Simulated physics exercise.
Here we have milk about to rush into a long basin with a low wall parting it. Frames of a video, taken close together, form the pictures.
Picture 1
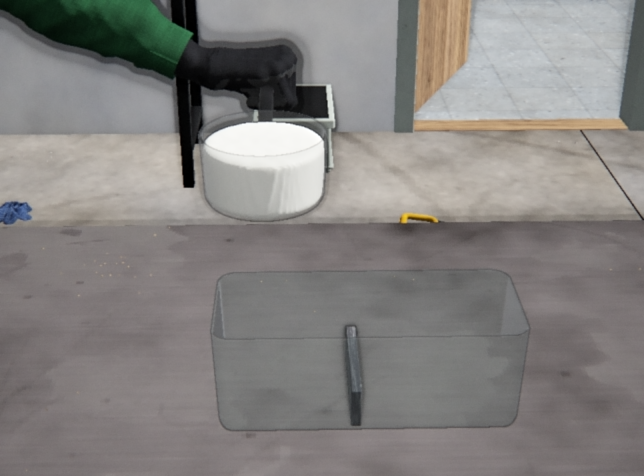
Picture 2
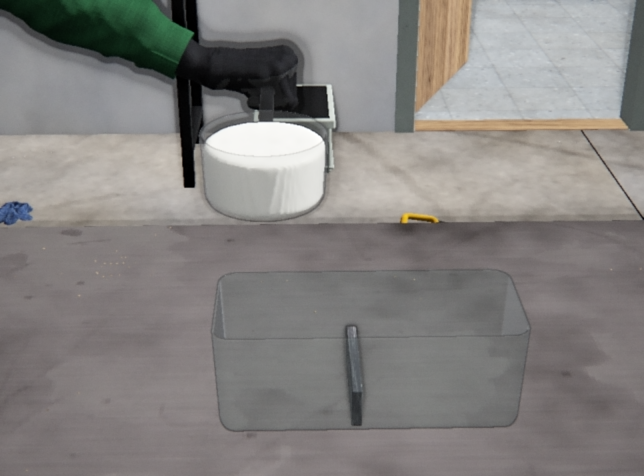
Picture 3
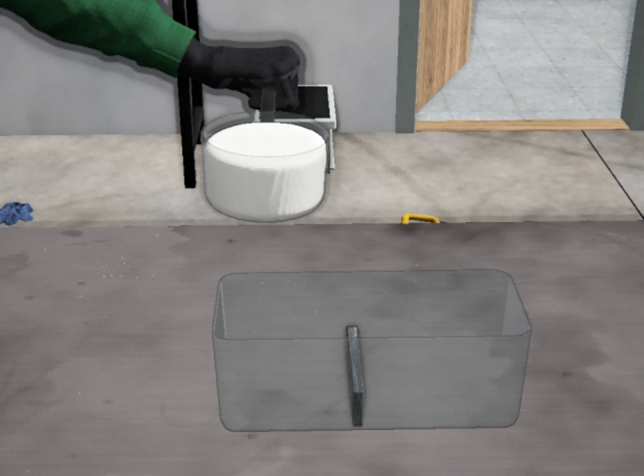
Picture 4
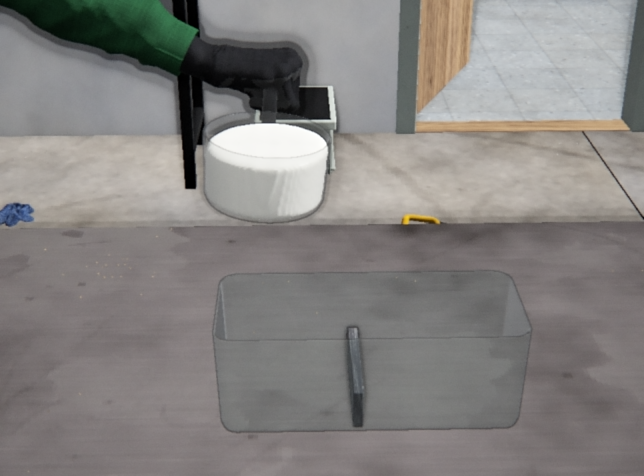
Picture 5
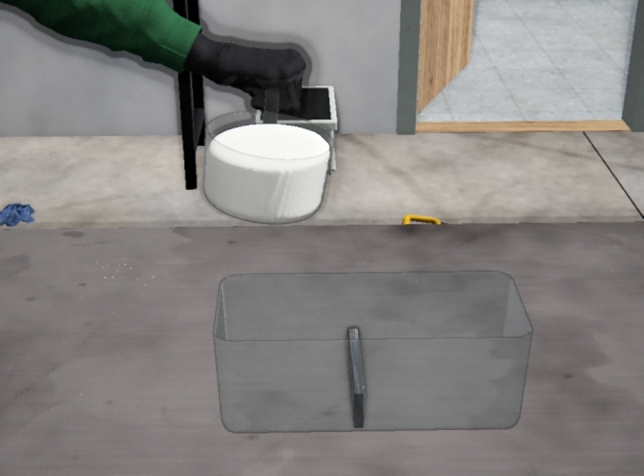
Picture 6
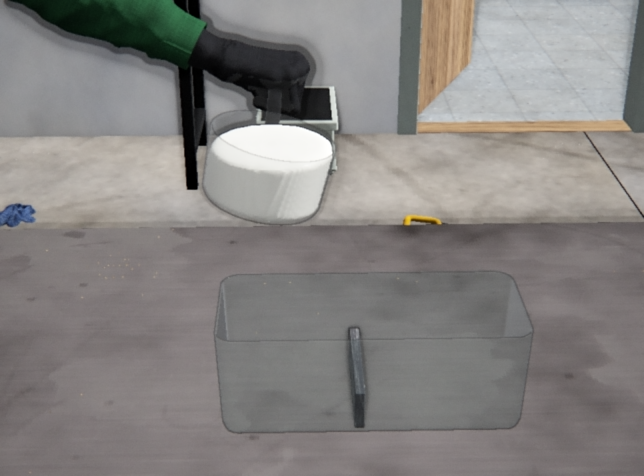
At first, a black-gloved hand in a green sleeve holds a round clear container of white milk upright above a long, see-through basin with a low dividing wall. The hand then shifts slightly right and gradually tilts the container a little to the right, while the basin below stays empty.
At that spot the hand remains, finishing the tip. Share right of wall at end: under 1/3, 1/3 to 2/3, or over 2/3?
Over 2/3.
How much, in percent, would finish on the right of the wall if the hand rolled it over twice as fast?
I'd say close to 90 per cent.
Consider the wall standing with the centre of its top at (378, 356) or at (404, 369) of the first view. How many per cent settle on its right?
70 % then 45 %, approximately.
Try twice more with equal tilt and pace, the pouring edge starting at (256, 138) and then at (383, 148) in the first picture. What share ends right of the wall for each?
Result, first then second: About 20 % and about 95 %.
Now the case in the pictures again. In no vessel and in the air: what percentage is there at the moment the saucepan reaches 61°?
Something close to 30 percent of it.
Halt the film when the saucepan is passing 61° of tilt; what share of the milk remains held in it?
About 60 %.
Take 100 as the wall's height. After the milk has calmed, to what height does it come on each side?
Left near 10; right near 60.
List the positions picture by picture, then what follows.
In the first picture, tilt 0°; pouring edge (326, 134); surface from (203, 142) to (323, 141); the long basin's rim runs from (215, 306) to (519, 302); the wall's top is at (353, 359).
In the second picture, tilt 1°; pouring edge (327, 134); surface from (205, 143) to (325, 141).
In the third picture, tilt 2°; pouring edge (329, 136); surface from (206, 142) to (326, 142).
In the fourth picture, tilt 5°; pouring edge (330, 140); surface from (207, 144) to (328, 144).
In the fifth picture, tilt 8°; pouring edge (332, 144); surface from (209, 144) to (329, 144).
In the sixth picture, tilt 12°; pouring edge (335, 149); surface from (210, 145) to (332, 145).
A moment on, the saucepan is tipped part way and 61 per cent is still to pour, 1 is left of the wall and 9 right of it.
Next, the saucepan is tipped on its side and 16 per cent is still to pour, 2 is left of the wall and 68 right of it.
Then the saucepan is tipped on its side and 2 per cent is still to pour, 6 is left of the wall and 88 right of it.
Later the saucepan is tipped on its side and 0 per cent is still to pour, 9 is left of the wall and 90 right of it.
At rest 9 per cent lies left of the wall, 90 right of it and 1 outside.
